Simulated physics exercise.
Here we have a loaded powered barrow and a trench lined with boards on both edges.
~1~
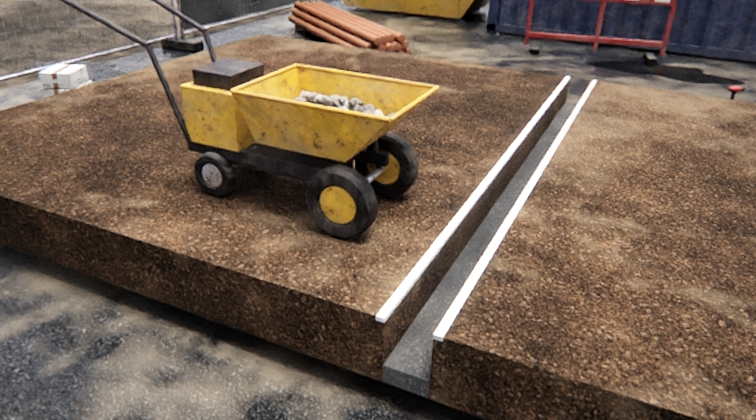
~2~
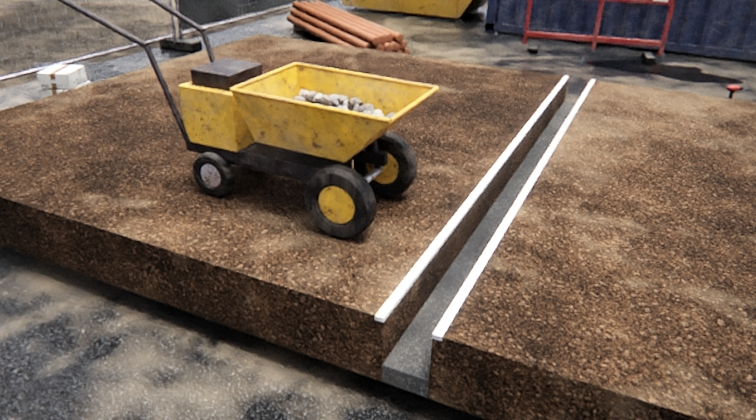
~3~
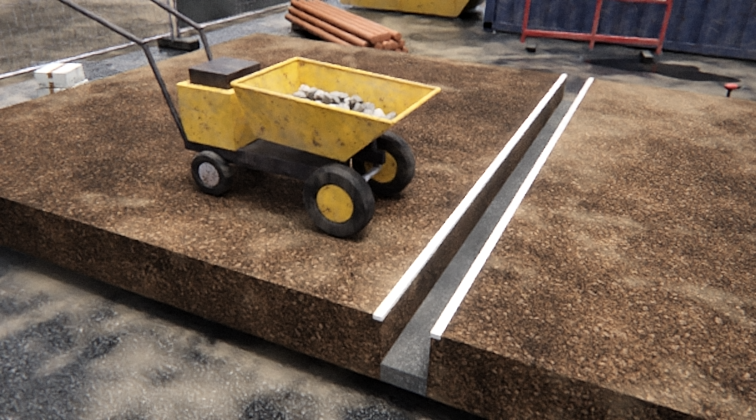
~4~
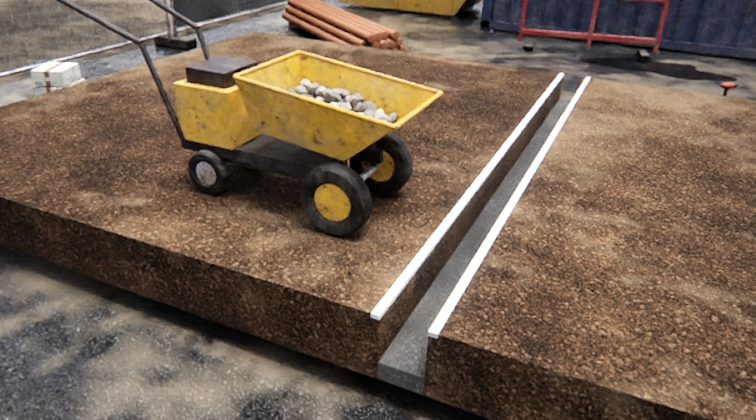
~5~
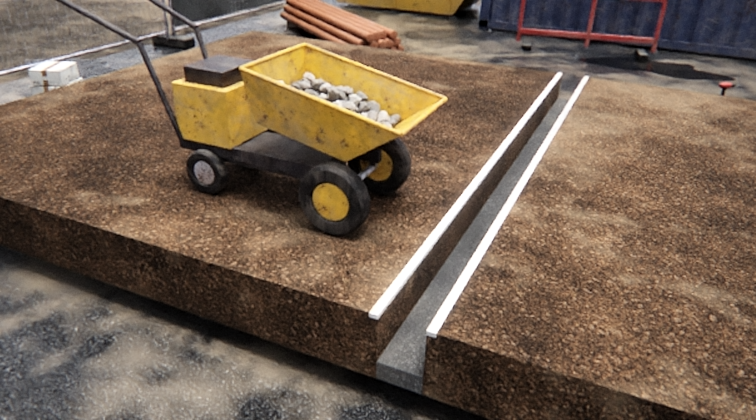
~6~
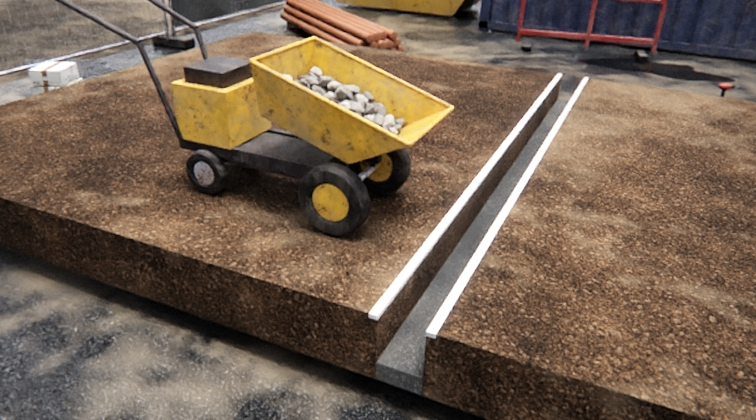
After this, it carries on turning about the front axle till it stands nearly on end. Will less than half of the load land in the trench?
No, most of it does.
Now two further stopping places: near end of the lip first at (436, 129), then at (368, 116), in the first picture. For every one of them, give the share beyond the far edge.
Try 1: 50 %. Try 2: 0 %.
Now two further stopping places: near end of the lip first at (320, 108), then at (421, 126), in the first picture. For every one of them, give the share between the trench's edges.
First spot: About 20 percent; second spot: About 0 percent.
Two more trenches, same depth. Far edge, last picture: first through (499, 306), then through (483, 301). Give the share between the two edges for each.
I'd expect close to 100 in a hundred and then close to 100 in a hundred.
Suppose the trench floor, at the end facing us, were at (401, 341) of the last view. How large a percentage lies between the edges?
Around 50 per cent.
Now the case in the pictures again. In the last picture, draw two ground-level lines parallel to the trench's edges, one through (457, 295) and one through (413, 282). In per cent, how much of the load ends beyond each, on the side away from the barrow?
Some 10 and some 90 per cent, respectively.
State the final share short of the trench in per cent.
Estimate: Some 0 percent.
Soon, skip tipped steeply; all in the skip.
A while on, skip tipped right over; most in the skip; a small part in or heaped over the trench; a stray few beyond it.
Towards the end, skip tipped right over; a small part in the skip; most in or heaped over the trench; a small part beyond it.
Finally, skip tipped right over; a stray few in the skip; nearly all in or heaped over the trench; a small part beyond it.
